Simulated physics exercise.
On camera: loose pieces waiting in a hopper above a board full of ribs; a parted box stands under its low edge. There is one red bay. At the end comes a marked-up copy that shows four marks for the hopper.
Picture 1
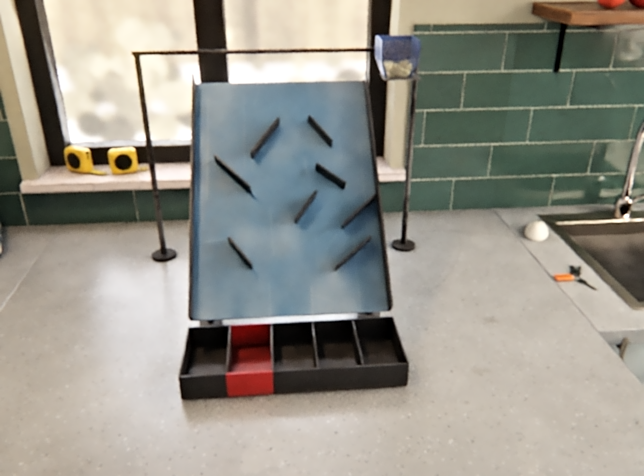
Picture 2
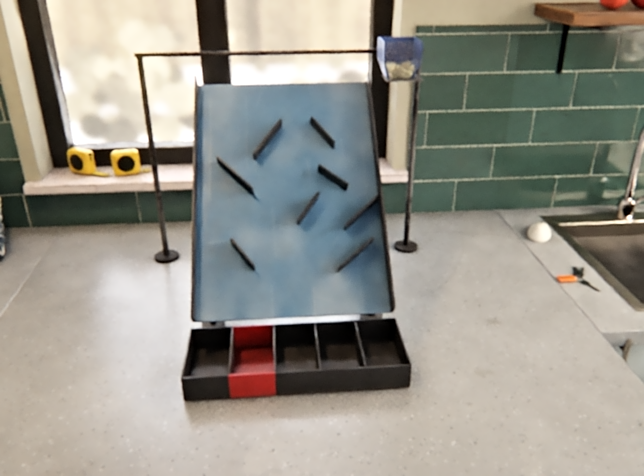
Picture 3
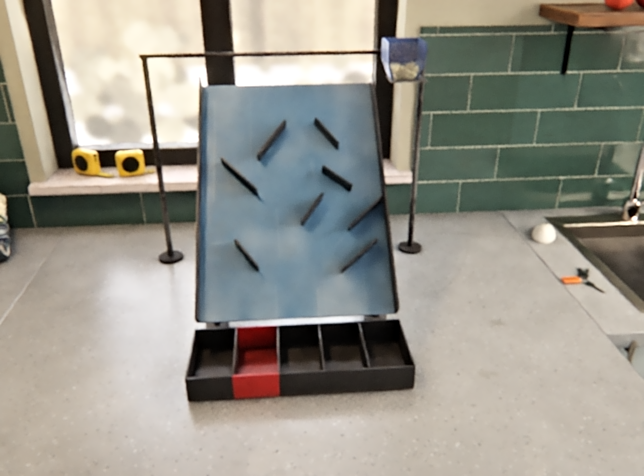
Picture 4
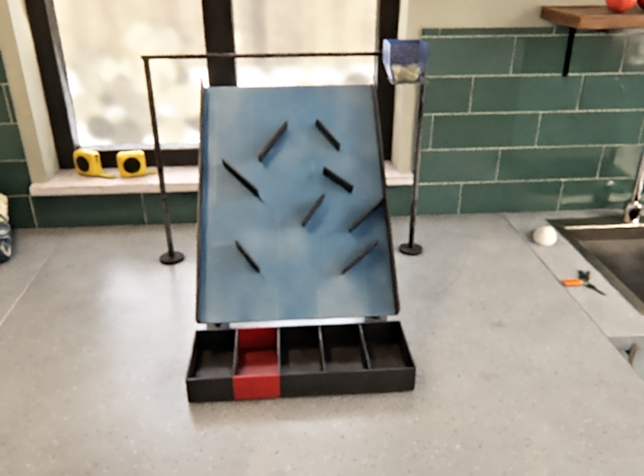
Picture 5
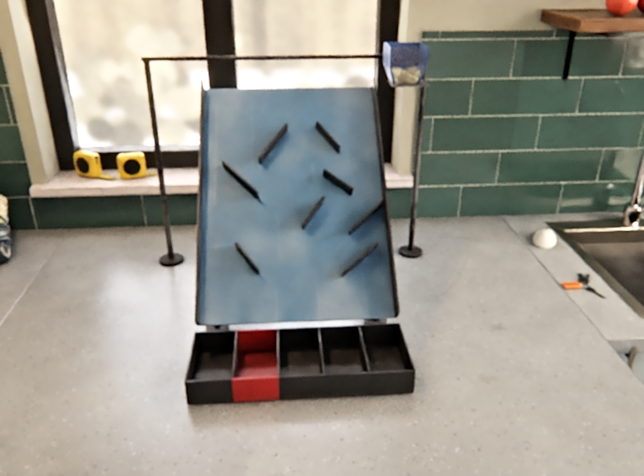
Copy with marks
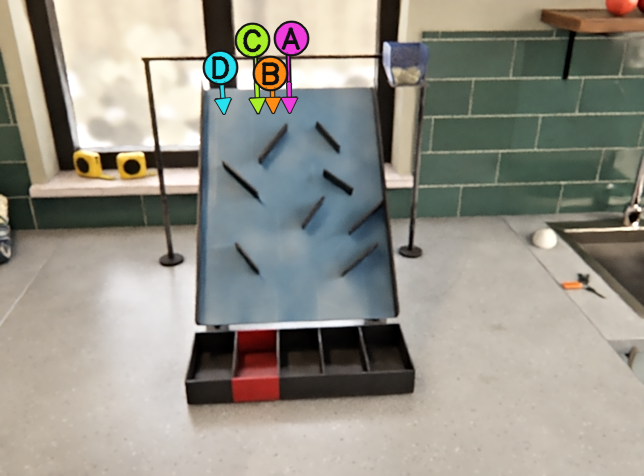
A blue ribbed board stands above a black box with one red bay, nothing moving but the slightly shifting view.
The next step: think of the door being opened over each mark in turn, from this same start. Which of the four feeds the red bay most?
The best mark is A.
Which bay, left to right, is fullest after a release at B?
The third from the left.
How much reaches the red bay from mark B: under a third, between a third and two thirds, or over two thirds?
It is under a third.
On the marked copy, mark A meets the board at (289, 107); mark B meets the board at (273, 107); mark C meets the board at (257, 107); mark D meets the board at (223, 108).
With A, roughly half in the red bay, roughly half in other bays.
With B, roughly a quarter in the red bay, roughly two thirds in other bays, about a tenth held on the board.
With C, roughly a quarter in the red bay, the larger part in other bays, just a few held on the board.
With D, not one piece in the red bay, almost all in other bays, just a few held on the board, about a tenth outside the box.
